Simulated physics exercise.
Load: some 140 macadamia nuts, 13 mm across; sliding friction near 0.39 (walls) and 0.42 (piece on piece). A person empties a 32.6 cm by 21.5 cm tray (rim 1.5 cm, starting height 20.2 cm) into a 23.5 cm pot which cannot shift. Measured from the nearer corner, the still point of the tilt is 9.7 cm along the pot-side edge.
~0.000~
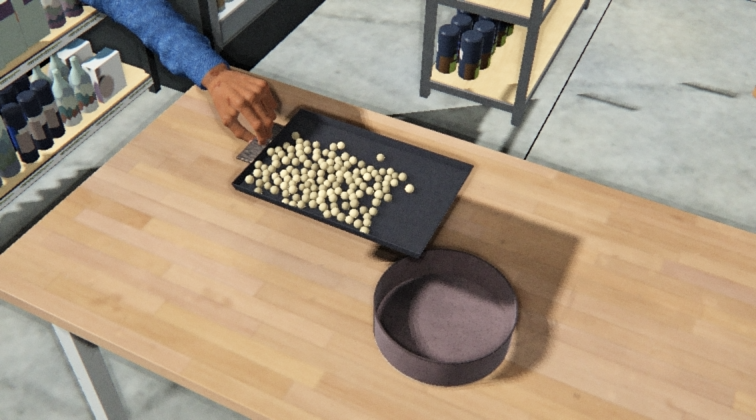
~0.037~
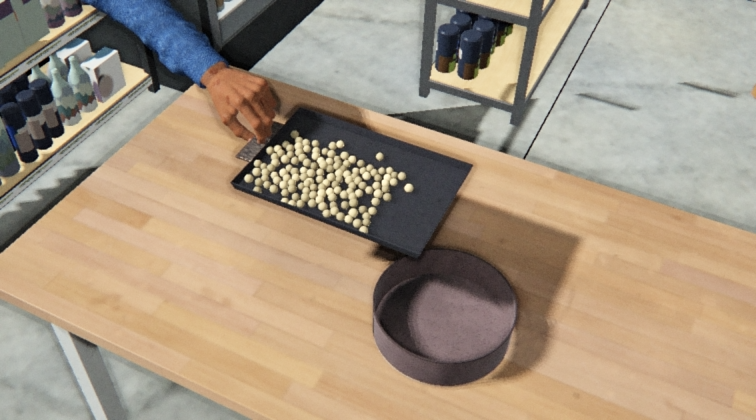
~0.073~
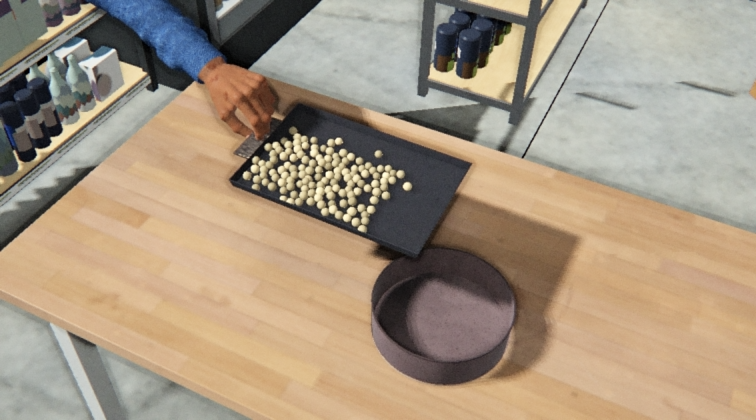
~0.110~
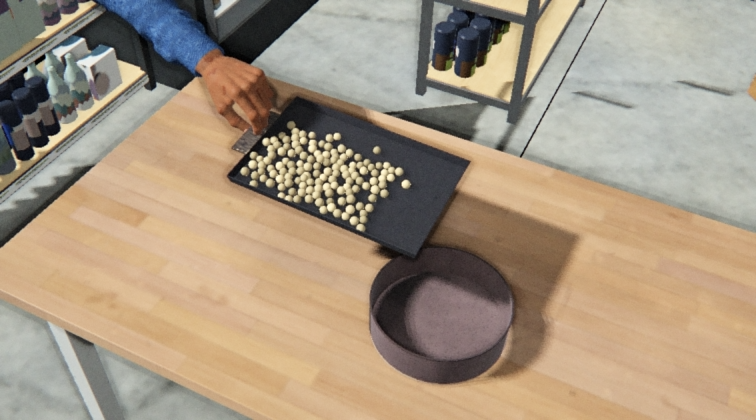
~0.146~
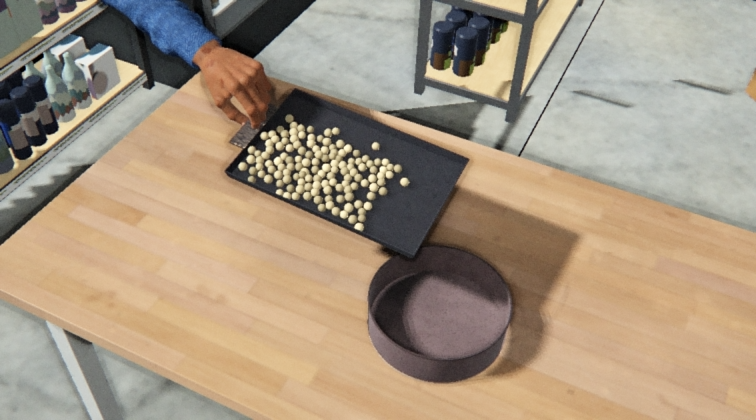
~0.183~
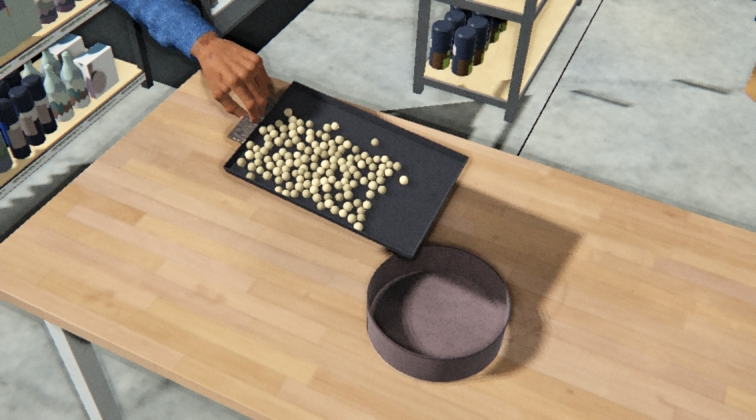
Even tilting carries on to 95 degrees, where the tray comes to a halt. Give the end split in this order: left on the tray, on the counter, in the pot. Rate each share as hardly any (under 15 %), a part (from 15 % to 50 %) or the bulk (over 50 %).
Left on the tray: Hardly any; counter: Hardly any; pot: The bulk.
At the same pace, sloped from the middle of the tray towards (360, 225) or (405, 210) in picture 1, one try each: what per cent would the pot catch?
Roughly 70 per cent on the first try and 90 per cent on the second.
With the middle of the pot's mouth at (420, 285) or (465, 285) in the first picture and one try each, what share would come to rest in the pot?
First try about 100 per cent, second try about 70 per cent.
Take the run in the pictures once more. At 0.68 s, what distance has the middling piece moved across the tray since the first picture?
12 cm.
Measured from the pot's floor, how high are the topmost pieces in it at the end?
Around 2.5 cm above the floor.
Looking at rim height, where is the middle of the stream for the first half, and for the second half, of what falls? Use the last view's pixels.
Near (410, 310) at first, near (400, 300) afterwards.
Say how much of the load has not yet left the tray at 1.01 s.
Of the load, some 60 percent.
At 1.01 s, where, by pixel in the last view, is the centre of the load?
Near pixel (402, 258).
Then, at 0.68 s, tilt 51 degrees; the tray holds 95 %, the pot 0 %.
After 1.01 s, tilt 77 degrees; the tray holds 60 %, the pot 30 %.
Then, at 1.44 s, tilt 95 degrees; the tray holds 0 %, the pot 100 %.
By 2.0 s all is still; tray 0 %, counter 0 %, pot 100 %.
